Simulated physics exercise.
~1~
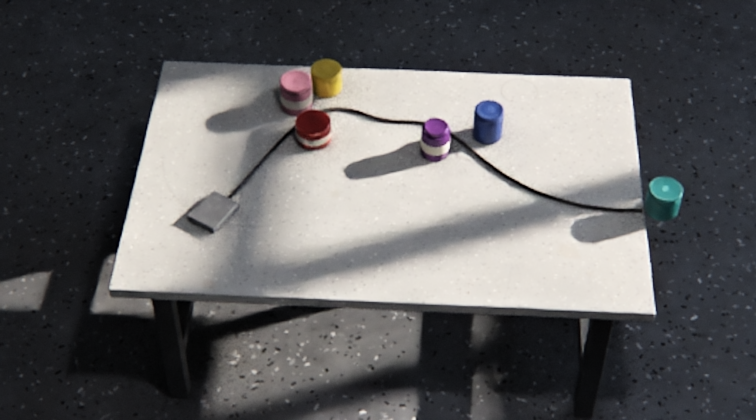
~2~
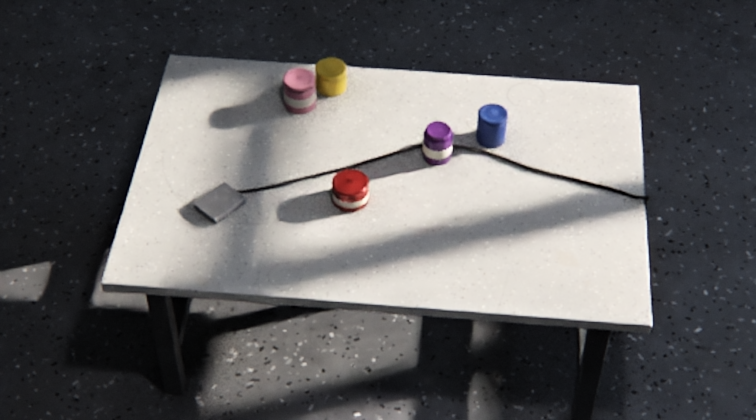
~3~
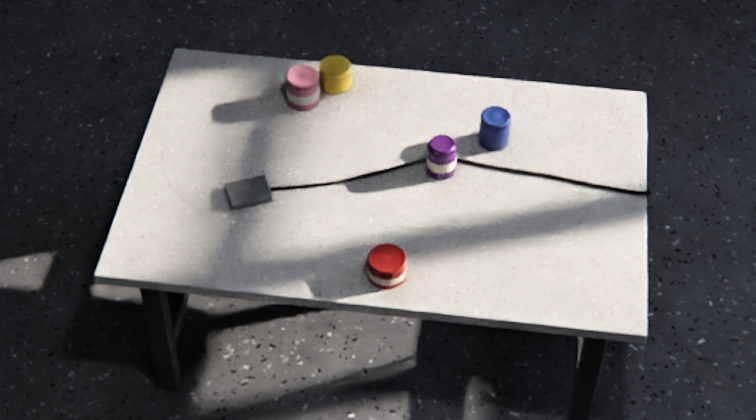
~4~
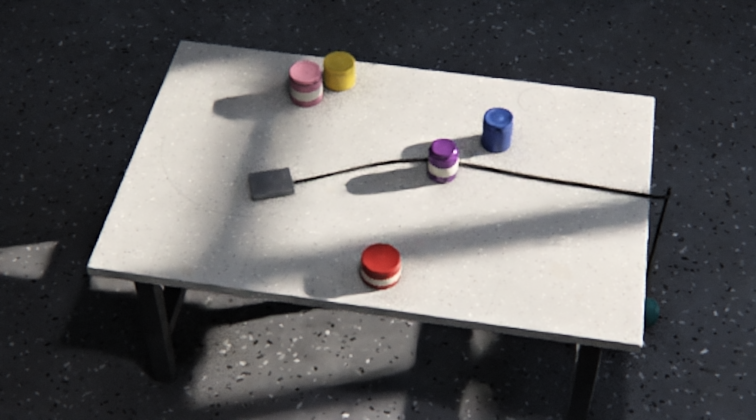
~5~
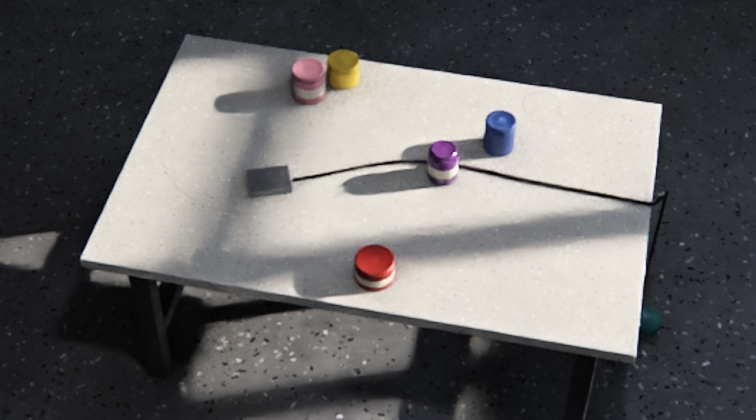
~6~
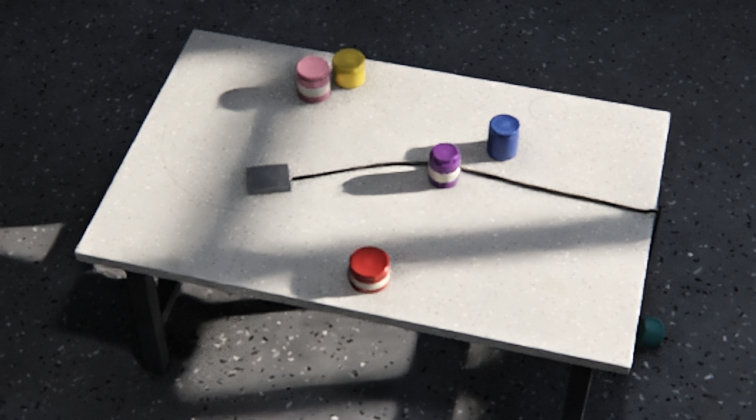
The video shows a teal container dropping off a table's right edge, its dark cable pulling straight, dragging a red tin far toward the front and shifting a flat grey object right; the teal piece ends hanging below the edge while the pink, yellow and blue containers stay put.
